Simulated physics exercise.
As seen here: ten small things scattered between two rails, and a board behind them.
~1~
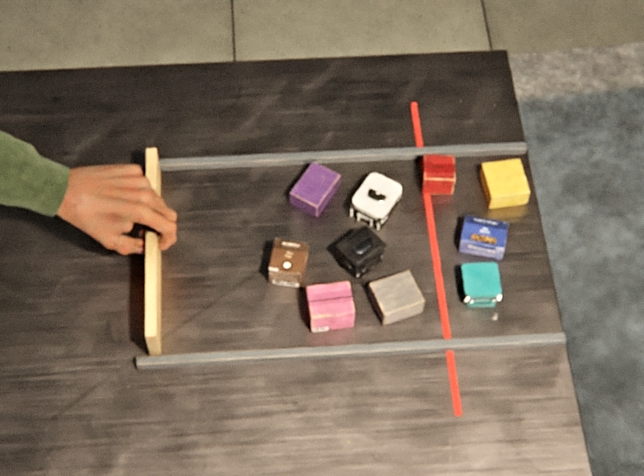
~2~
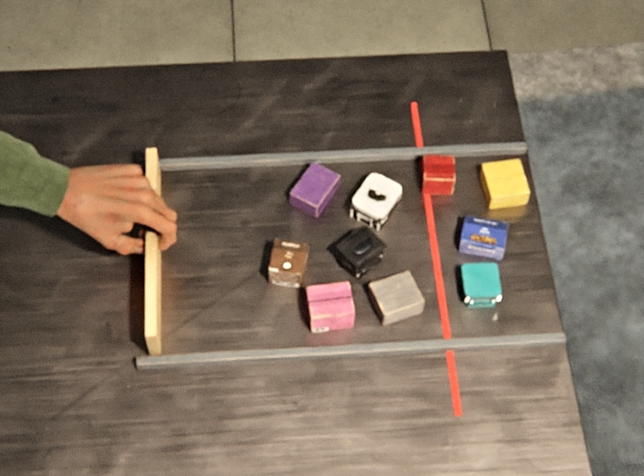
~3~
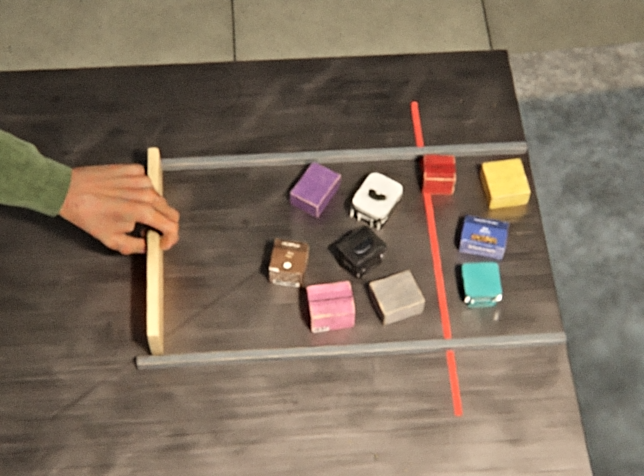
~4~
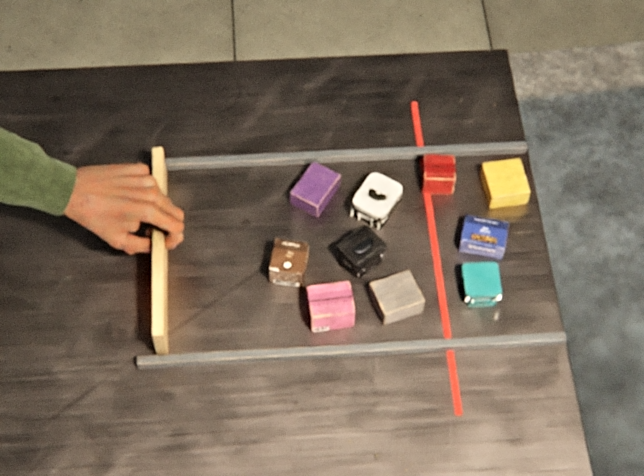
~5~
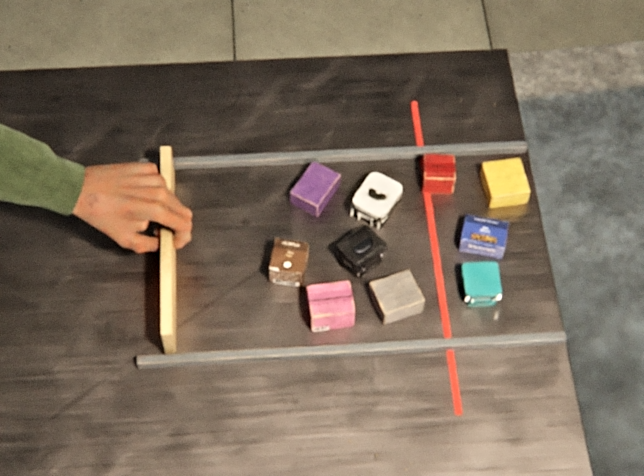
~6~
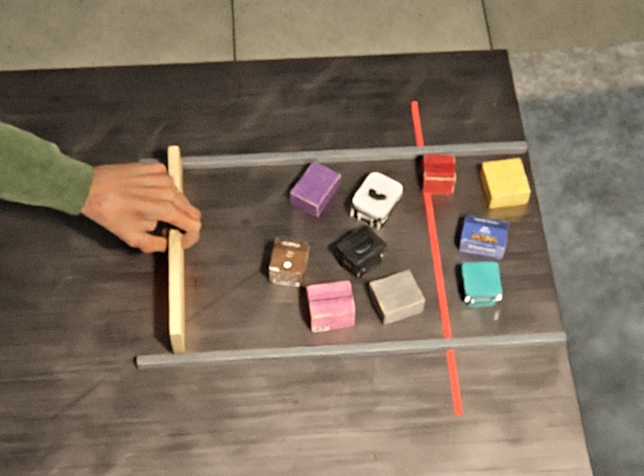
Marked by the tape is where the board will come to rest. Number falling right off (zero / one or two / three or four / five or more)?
Over the end go not a single one.
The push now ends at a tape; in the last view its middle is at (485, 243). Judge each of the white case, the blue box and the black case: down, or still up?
The white case? It is safe. The blue box? It does not stay. The black case? It is safe.
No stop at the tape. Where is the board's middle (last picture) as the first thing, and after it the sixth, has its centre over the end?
At the first moment about (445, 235), at the next about (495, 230).
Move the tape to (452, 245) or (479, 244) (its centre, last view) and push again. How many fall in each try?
Try by try, 1 and 3.
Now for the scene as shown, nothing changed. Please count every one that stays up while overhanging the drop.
I'd say 2 of them.
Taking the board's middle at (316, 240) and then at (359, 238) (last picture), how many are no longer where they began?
Moved so far: 4, later 6.
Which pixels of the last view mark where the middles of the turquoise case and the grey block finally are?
The turquoise case settles near (544, 281); as for the grey block, near (507, 291).
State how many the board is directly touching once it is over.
Counting them up gives 4.
Soon after, none off yet; yellow block at rest near (505, 183); blue box at rest near (484, 237); turquoise case at rest near (480, 284).
In the end, the number that fall off is zero.
